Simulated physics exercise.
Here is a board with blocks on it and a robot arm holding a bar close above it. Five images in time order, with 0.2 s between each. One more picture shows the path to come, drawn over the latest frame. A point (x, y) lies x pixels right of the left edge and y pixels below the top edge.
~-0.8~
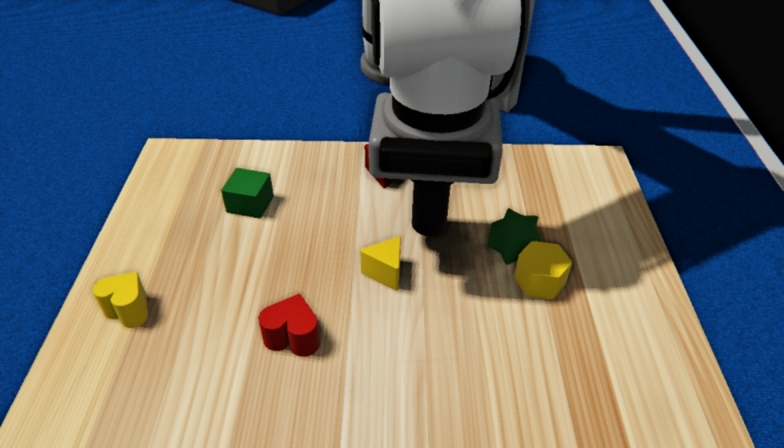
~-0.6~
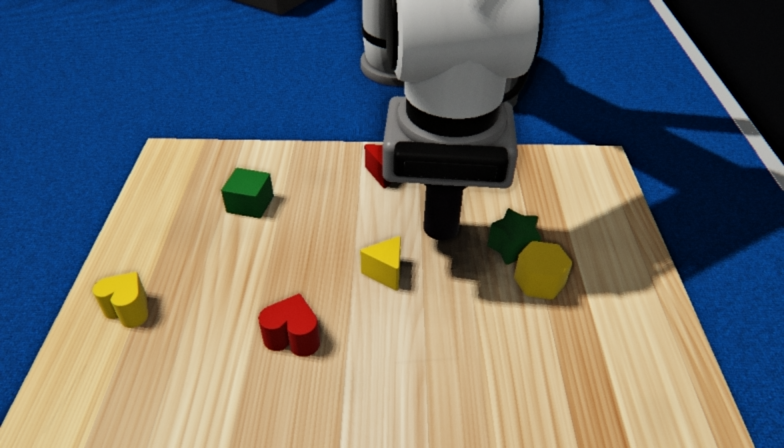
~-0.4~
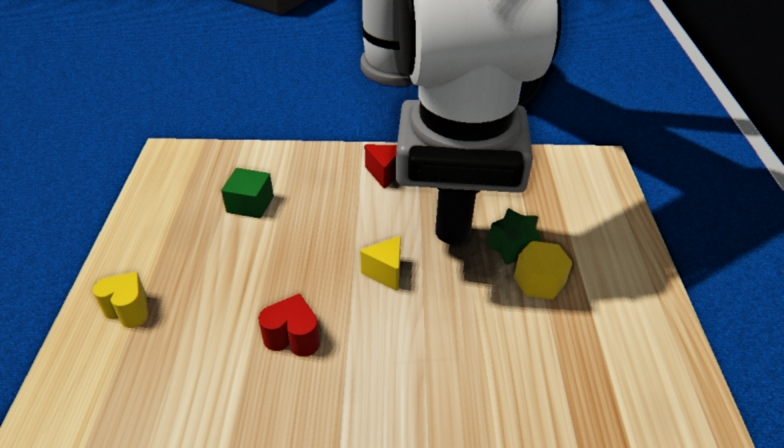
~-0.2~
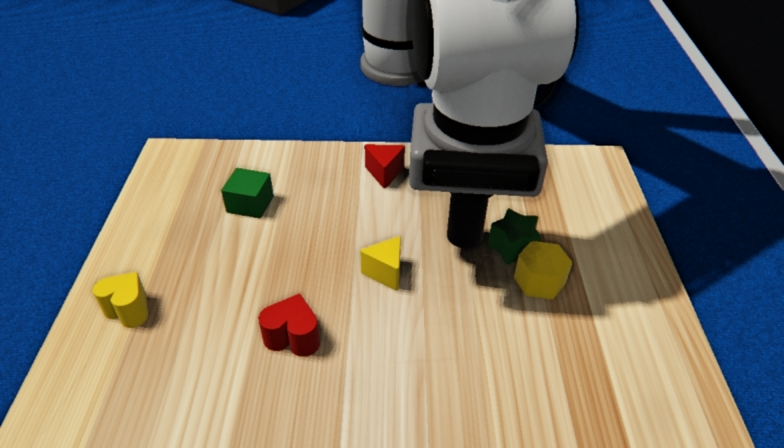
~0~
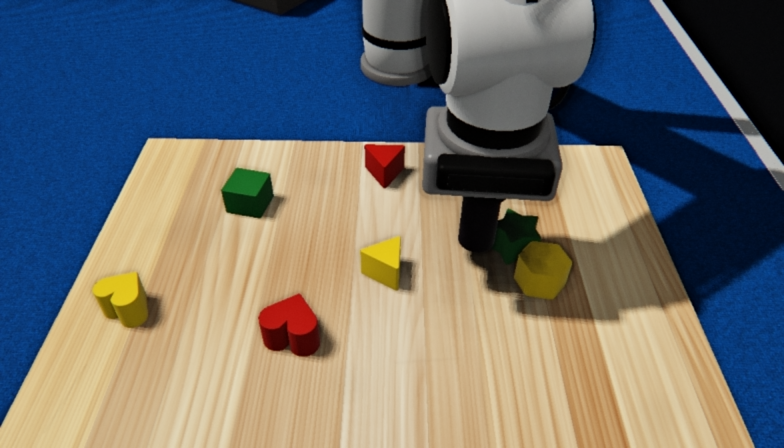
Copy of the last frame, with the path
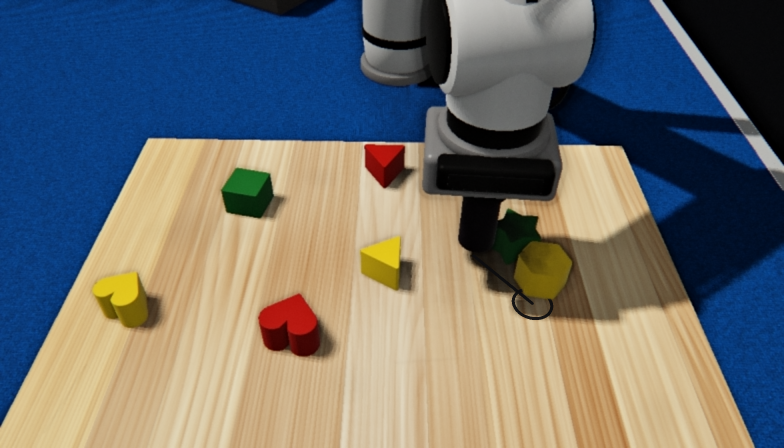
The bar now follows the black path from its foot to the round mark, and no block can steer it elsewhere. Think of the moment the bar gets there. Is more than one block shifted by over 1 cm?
I expect not.
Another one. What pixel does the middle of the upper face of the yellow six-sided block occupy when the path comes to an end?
When the path ends, it will be at (575, 268).
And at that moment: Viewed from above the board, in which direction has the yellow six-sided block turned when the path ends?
From the top, the block rotates counterclockwise.
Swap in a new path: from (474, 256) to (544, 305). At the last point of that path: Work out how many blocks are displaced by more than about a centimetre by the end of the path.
The push will move one block.
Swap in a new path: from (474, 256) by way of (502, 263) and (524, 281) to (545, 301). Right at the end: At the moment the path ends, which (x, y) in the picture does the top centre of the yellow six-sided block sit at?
Located at (597, 284).
The drawn path runs straight from (474, 256) to (532, 303).
On the path given first. Halfway along, bar at (506, 264); yellow six-sided block at (553, 261).
At the end, bar at (537, 288); green star not moved; yellow six-sided block at (575, 268), turned 60° anticlockwise.
